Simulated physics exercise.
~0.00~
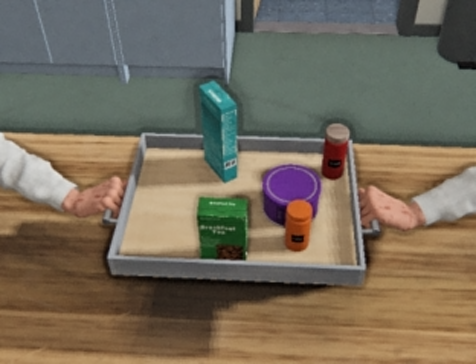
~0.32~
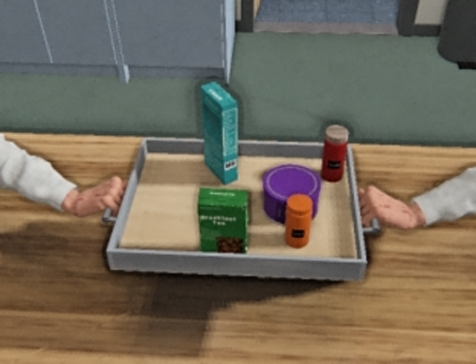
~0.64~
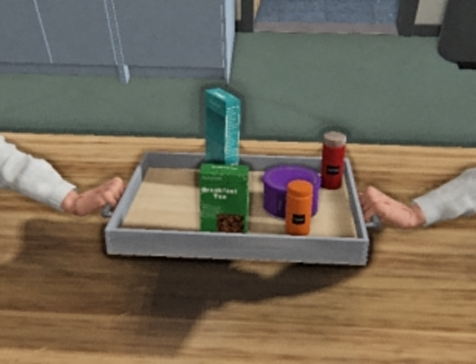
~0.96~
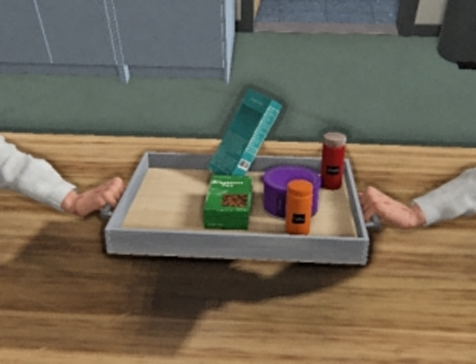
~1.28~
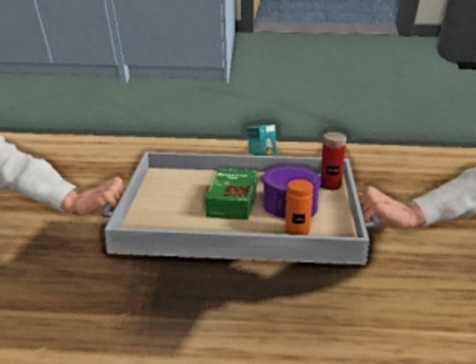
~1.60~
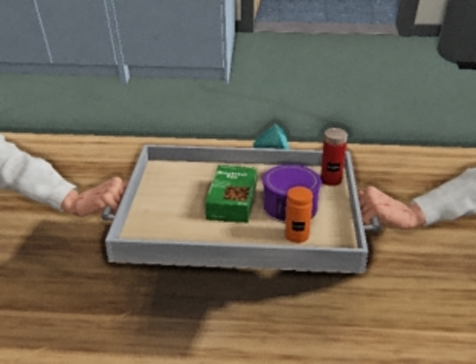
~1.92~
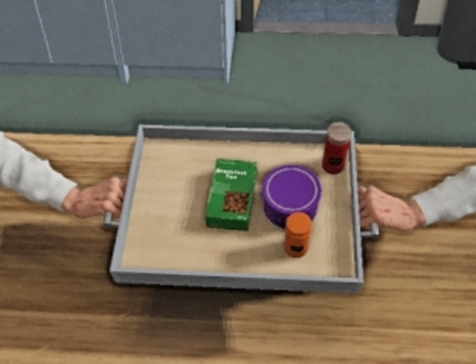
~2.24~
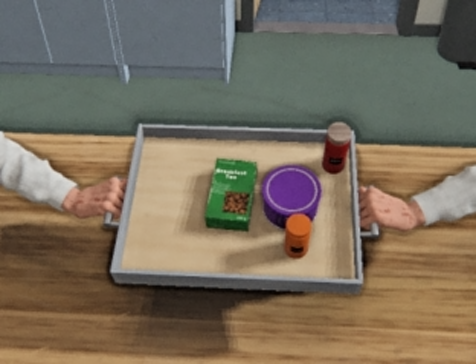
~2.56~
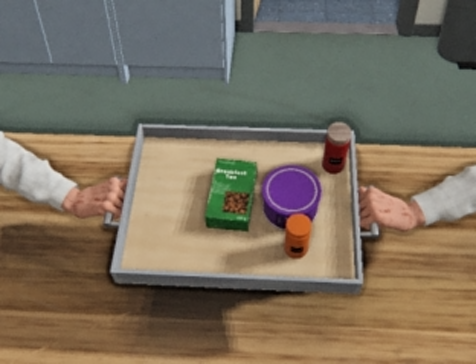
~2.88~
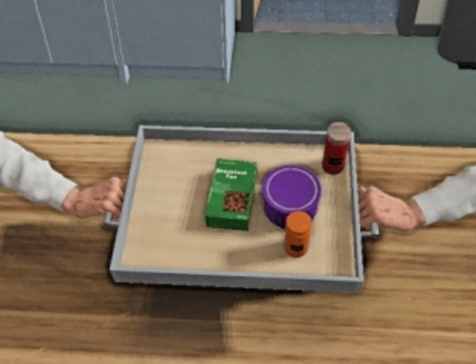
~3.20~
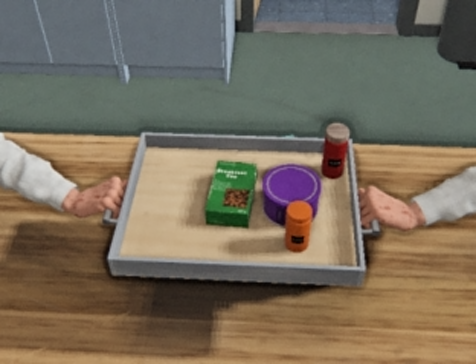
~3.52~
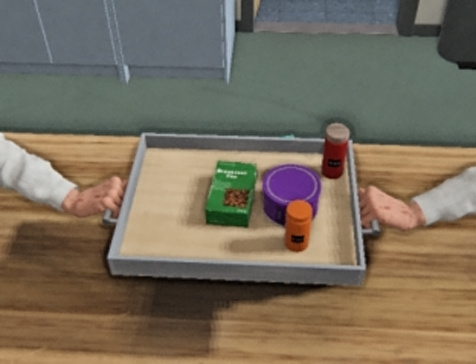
Two hands hold a grey-rimmed serving tray by its sides above a wooden surface, seen from above and in front, with grey cabinets and a green floor beyond. On it stand a tall turquoise packet at the back, a green packet in front, a purple tub and orange shaker right of centre, and a red shaker at the far right. The hands tip the far edge down, and both packets topple backward, the turquoise one tumbling over the far rim and out of sight. The tray then tilts toward the viewer and returns to level, the green packet lying flat beside the tub and both shakers still standing.
